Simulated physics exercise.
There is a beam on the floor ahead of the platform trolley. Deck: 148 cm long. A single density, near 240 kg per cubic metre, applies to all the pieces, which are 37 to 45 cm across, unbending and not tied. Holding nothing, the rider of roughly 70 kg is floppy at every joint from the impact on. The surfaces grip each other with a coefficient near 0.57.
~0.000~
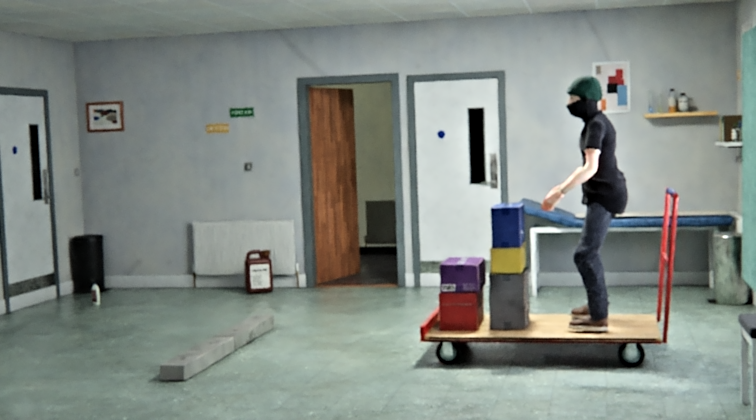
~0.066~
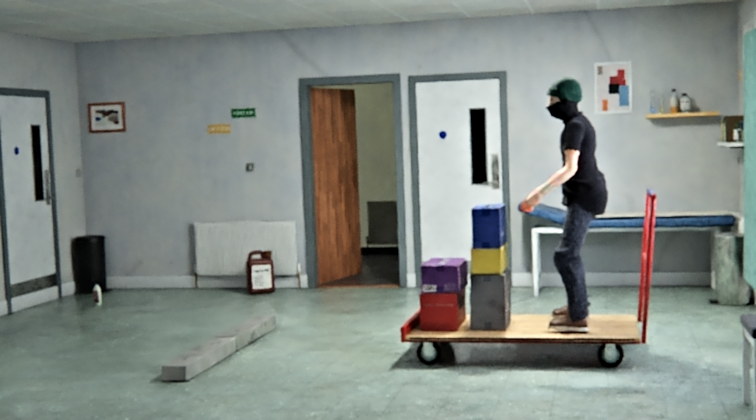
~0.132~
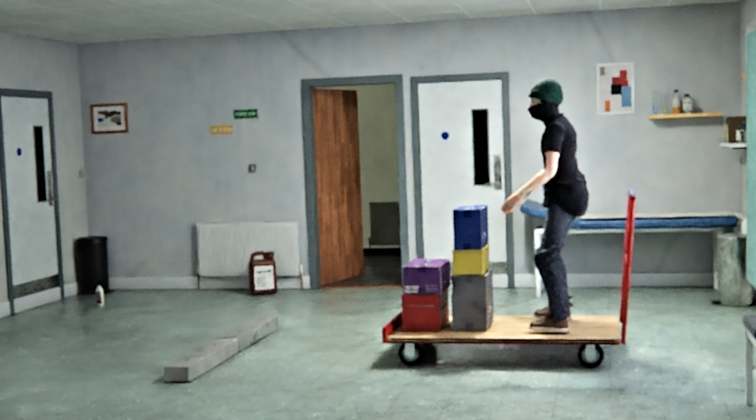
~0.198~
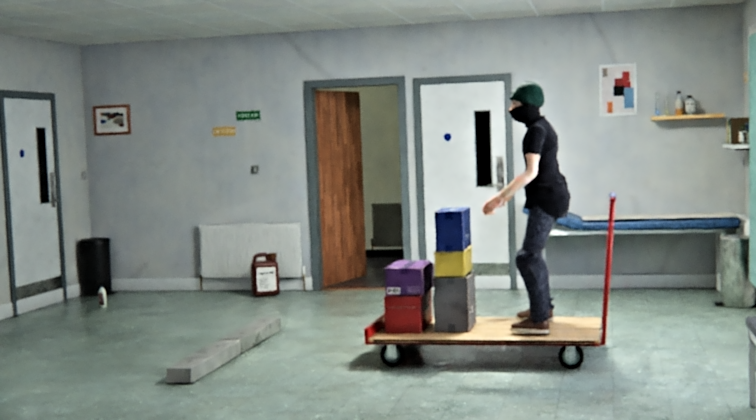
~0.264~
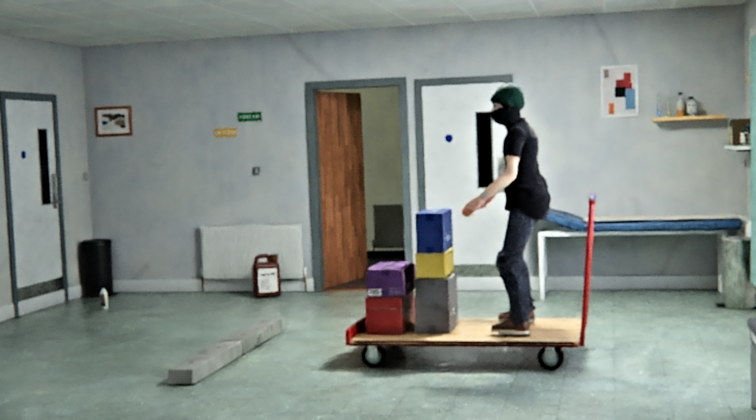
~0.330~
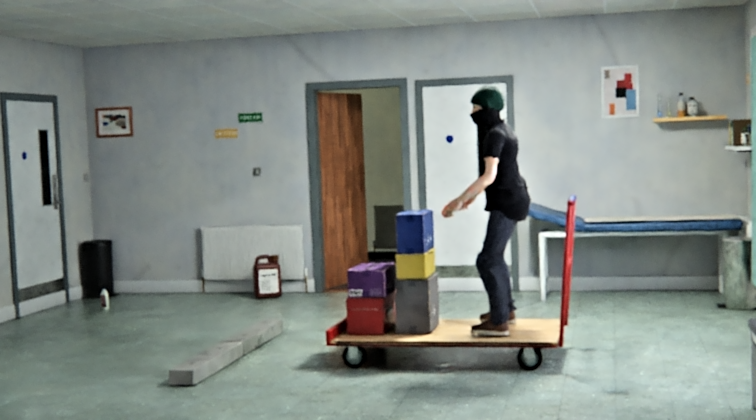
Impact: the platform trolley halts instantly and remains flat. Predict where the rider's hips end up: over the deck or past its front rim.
Over the deck.
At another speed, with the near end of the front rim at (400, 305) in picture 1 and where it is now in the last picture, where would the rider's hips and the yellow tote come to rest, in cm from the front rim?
Rest points: Hips at 100 cm behind, yellow at 10 cm behind.
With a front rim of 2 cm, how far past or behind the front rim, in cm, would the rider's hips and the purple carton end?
The hips would stop 60 cm behind the front rim, while the purple item ends 60 cm past it.
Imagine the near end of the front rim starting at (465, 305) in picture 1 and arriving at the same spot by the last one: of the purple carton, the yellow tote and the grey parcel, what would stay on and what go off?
Result: Purple lost; yellow lost; grey kept.
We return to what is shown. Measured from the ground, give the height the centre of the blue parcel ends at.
Some 15 cm up.
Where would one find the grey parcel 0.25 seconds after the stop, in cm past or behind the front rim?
Roughly 40 cm behind it.
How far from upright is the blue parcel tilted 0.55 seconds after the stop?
Some 50°.
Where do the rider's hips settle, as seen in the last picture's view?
Resting point approx. (311, 267).
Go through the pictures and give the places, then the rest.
Hips (605, 194), yellow tote (508, 258), rim corner (422, 336); 151 cm still to roll, in the first picture.
Hips (585, 195), yellow tote (489, 258), rim corner (403, 337); 137 cm still to roll, in the second picture.
Hips (566, 197), yellow tote (471, 260), rim corner (385, 337); 123 cm still to roll, in the third picture.
Hips (547, 199), yellow tote (454, 261), rim corner (366, 339); 110 cm still to roll, in the fourth picture.
Hips (528, 200), yellow tote (435, 263), rim corner (348, 340); 96 cm still to roll, in the fifth picture.
Hips (508, 201), yellow tote (416, 264), rim corner (328, 340); 82 cm still to roll. Speed about 2.1 m/s, in the sixth picture.
Impact comes at 0.72 s.
After 1.27 s the rider's hips are 54 cm behind the rim, near (300, 262) in the last picture's view.
After 1.72 s the rider's hips are 53 cm behind the rim, near (299, 262) in the last picture's view.
At rest, 3.0 s, past the rim, yellow tote, blue parcel and purple carton; behind it, red toolbox, grey parcel and the rider's hips.
